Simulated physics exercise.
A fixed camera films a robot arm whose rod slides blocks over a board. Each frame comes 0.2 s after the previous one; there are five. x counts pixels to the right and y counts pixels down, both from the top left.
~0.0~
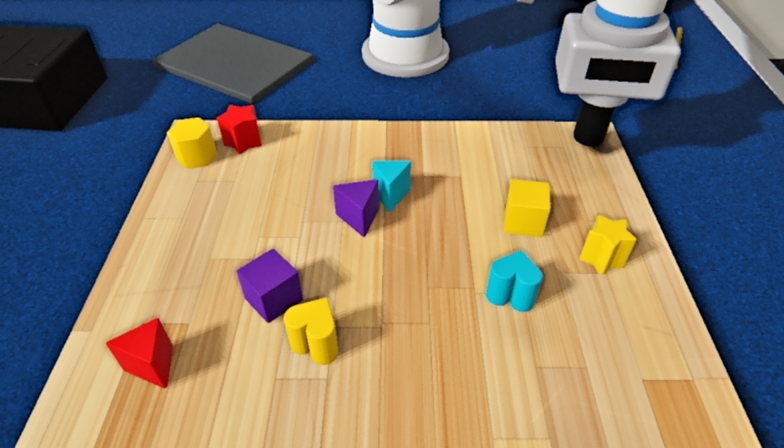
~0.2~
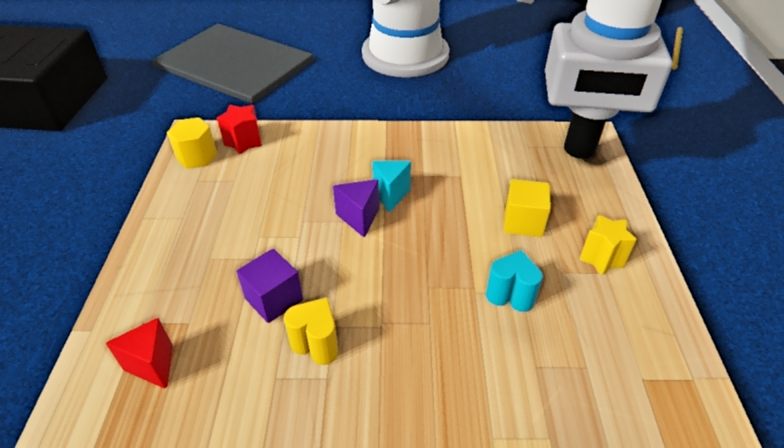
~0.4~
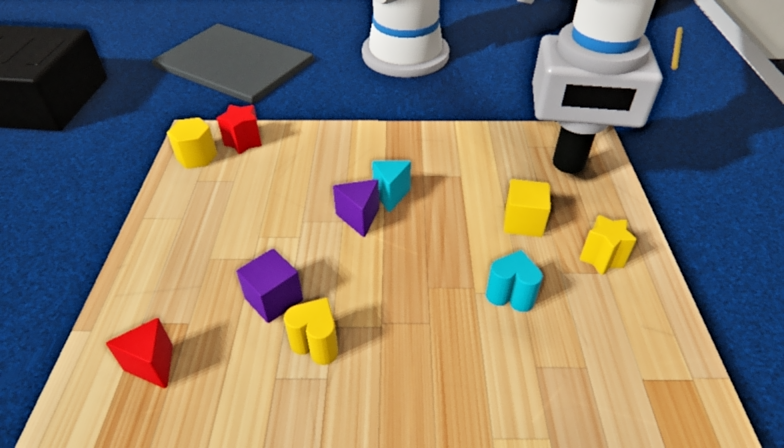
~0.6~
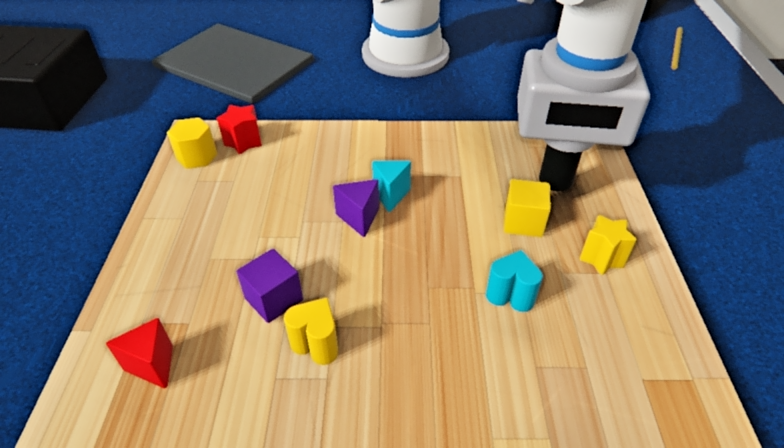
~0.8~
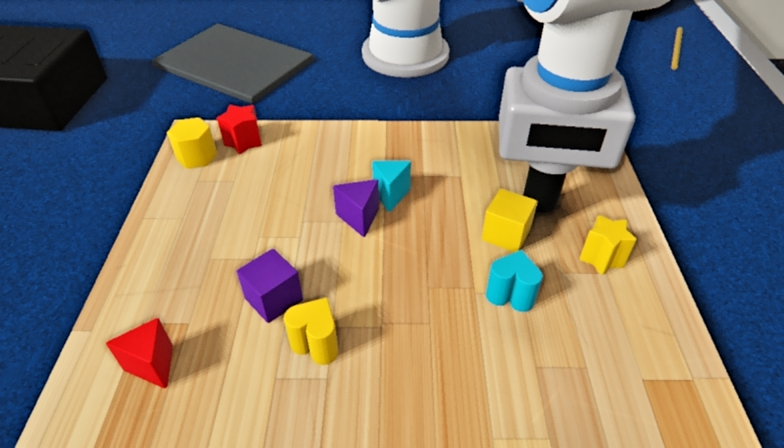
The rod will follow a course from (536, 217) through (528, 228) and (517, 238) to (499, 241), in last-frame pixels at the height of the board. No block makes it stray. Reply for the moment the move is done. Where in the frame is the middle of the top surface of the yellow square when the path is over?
I'd place it at (469, 223), taking the centre of its top.
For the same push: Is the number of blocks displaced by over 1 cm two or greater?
No
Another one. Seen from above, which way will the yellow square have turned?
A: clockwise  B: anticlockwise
Correct choice: A.
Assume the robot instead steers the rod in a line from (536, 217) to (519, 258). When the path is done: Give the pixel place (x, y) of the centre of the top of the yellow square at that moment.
Answer: (484, 225).
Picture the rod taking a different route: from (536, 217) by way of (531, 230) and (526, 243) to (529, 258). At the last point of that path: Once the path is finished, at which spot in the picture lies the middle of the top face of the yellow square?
My estimate: (494, 221).
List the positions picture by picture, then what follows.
Rod's lower end at (588, 139); yellow square at (530, 193); turquoise heart at (518, 267), in the first picture.
Rod at (579, 150); blocks still, in the second picture.
Rod at (568, 165); blocks still, in the third picture.
Rod at (555, 182); blocks still, in the fourth picture.
Rod at (540, 203); yellow square at (512, 206); turquoise heart at (518, 267), in the fifth picture.
What follows on the original path. Halfway along, rod at (527, 219); yellow square at (496, 216), turned 35° clockwise.
At the end, rod at (502, 226); yellow square at (469, 223), turned 35° clockwise; turquoise heart still.
